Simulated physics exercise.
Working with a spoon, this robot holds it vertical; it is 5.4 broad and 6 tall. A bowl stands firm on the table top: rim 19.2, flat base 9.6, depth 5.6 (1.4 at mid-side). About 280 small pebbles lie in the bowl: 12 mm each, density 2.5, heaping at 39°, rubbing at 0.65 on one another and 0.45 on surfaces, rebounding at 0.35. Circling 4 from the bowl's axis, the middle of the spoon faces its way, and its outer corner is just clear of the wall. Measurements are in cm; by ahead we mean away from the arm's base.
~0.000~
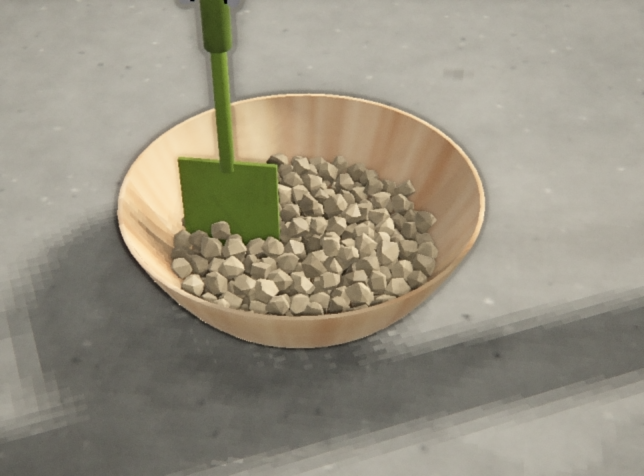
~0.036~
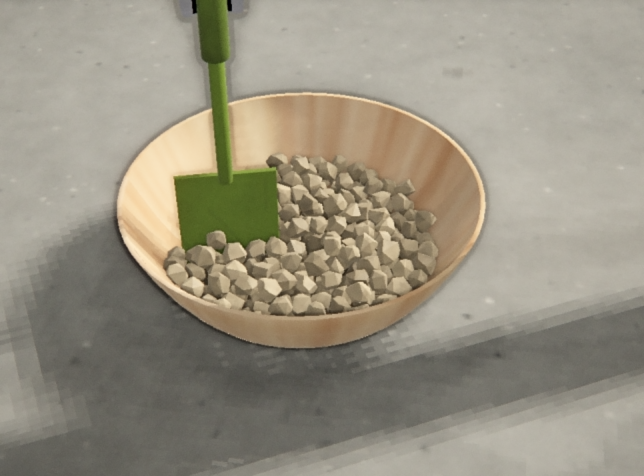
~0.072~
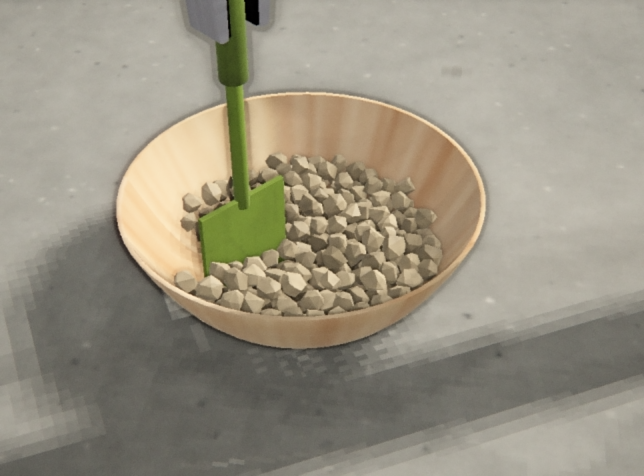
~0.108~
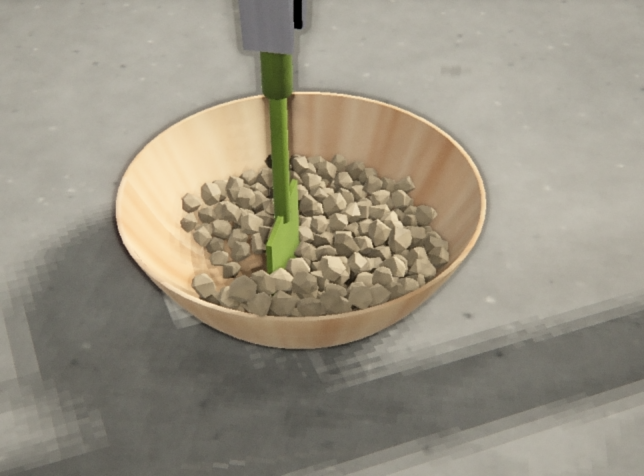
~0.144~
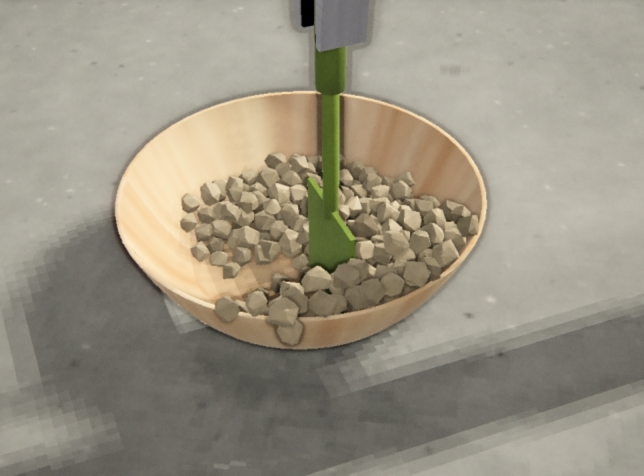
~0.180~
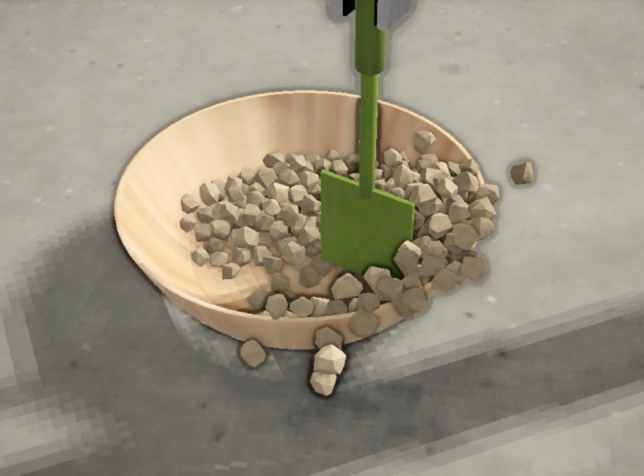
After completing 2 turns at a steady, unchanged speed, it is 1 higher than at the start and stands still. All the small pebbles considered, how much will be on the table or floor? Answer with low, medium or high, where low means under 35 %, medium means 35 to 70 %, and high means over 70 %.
Medium.
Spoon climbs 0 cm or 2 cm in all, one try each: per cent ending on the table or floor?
55 and 40 %.
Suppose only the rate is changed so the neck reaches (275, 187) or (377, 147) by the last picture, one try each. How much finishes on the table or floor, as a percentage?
Some 25 and 55 per cent respectively.
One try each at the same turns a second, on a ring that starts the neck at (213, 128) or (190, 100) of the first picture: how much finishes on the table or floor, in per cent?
Near 50 and 10 in a hundred, one try each.
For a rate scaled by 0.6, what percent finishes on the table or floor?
That gives about 25 percent.
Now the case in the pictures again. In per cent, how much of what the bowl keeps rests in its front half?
Around 50 per cent of what the bowl keeps.
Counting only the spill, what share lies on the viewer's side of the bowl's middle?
Close to 40 percent, I reckon.
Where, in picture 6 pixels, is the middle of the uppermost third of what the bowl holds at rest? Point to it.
It is centred around (257, 246).
By 0.40 s, 13° round, highest piece 8 above the table; 183 in the bowl, 66 on the table or floor, 32 in flight or on the tool.
By 0.63 s, 232° round, highest piece 8 above the table; 149 in the bowl, 125 on the table or floor, 7 in flight or on the tool.
By 0.94 s, 0° round, highest piece 4 above the table; 146 on the table or floor, 135 in the bowl.
By 1.64 s, 0° round, highest piece 4 above the table; 146 on the table or floor, 135 in the bowl.
Final count, 146 on the table or floor, 135 in the bowl. That is 52 % on the table or floor.
